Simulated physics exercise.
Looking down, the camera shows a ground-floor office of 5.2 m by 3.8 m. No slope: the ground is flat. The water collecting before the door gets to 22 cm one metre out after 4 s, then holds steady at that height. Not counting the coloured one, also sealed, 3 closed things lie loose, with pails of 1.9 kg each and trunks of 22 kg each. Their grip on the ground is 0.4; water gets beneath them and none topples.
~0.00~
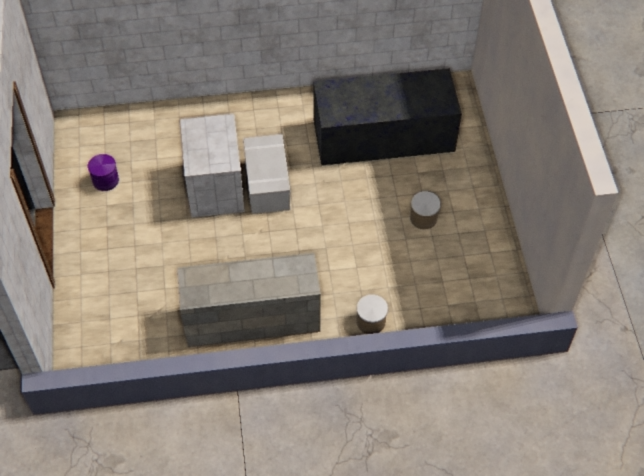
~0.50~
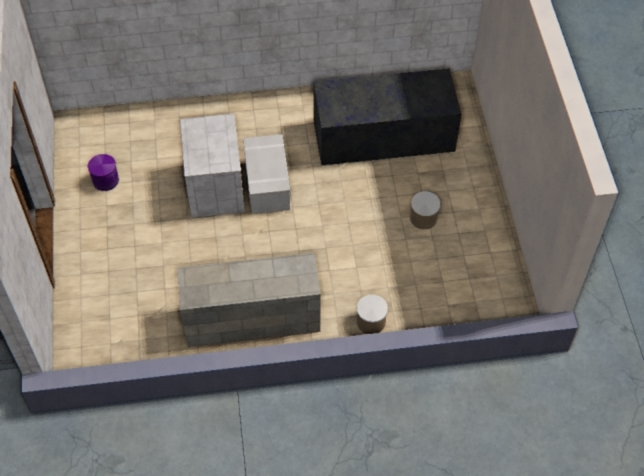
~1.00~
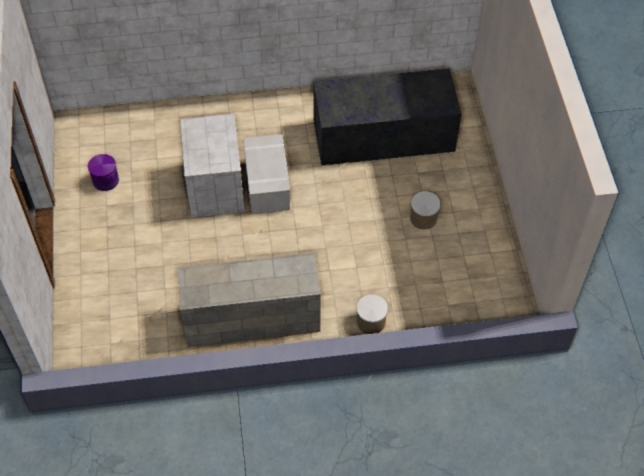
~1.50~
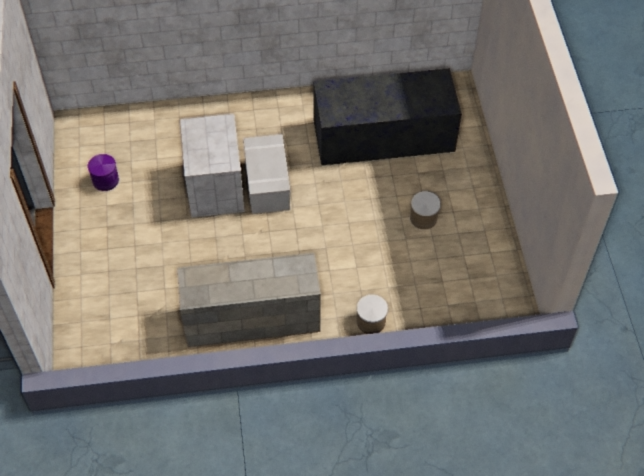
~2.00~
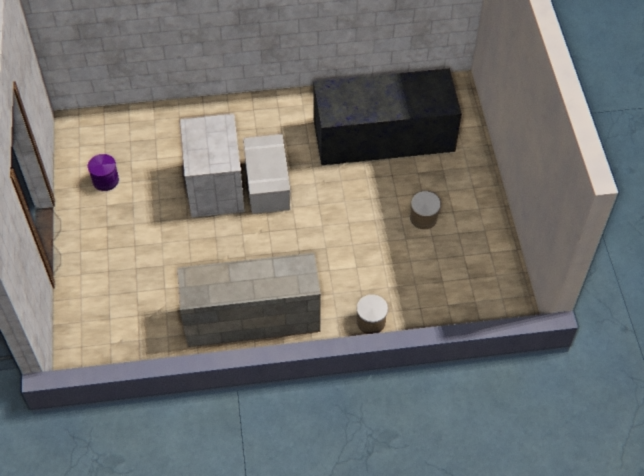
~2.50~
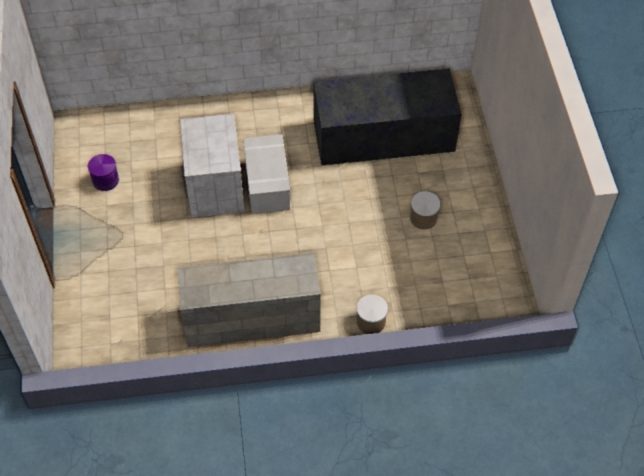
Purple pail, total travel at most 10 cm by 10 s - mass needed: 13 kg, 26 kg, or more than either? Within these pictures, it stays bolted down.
Small one works.
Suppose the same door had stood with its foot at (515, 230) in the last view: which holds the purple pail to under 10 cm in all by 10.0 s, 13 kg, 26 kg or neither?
If so, even the lighter mass works.
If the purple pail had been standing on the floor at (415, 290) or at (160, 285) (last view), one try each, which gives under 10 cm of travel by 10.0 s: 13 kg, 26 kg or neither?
Respectively, the light option succeeds and the light option succeeds.
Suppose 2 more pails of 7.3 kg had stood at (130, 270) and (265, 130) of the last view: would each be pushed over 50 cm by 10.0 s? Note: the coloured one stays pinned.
First one: Beyond the limit; second one: Inside the limit.
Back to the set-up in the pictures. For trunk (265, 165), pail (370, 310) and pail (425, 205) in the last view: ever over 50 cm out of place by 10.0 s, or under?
Not exceeded, Not exceeded, Exceeded, in that order.
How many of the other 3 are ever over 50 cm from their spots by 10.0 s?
The total is 1.
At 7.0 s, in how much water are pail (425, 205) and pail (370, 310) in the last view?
About 2 and 1 cm.
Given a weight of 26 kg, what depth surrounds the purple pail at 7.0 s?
Close to 4 cm deep.
After 3.5 s the purple pail would be 0 cm from its start with 13 kg and 0 cm from its start with 26 kg; 2 cm of water round it then.
After 4.5 s the purple pail would be 0 cm from its start with 13 kg and 0 cm from its start with 26 kg; 3 cm of water round it then.
After 7.0 s the purple pail would be 0 cm from its start with 13 kg and 0 cm from its start with 26 kg; 4 cm of water round it then.
After 10.0 s the purple pail would be 0 cm from its start with 13 kg and 0 cm from its start with 26 kg; 7 cm of water round it then.
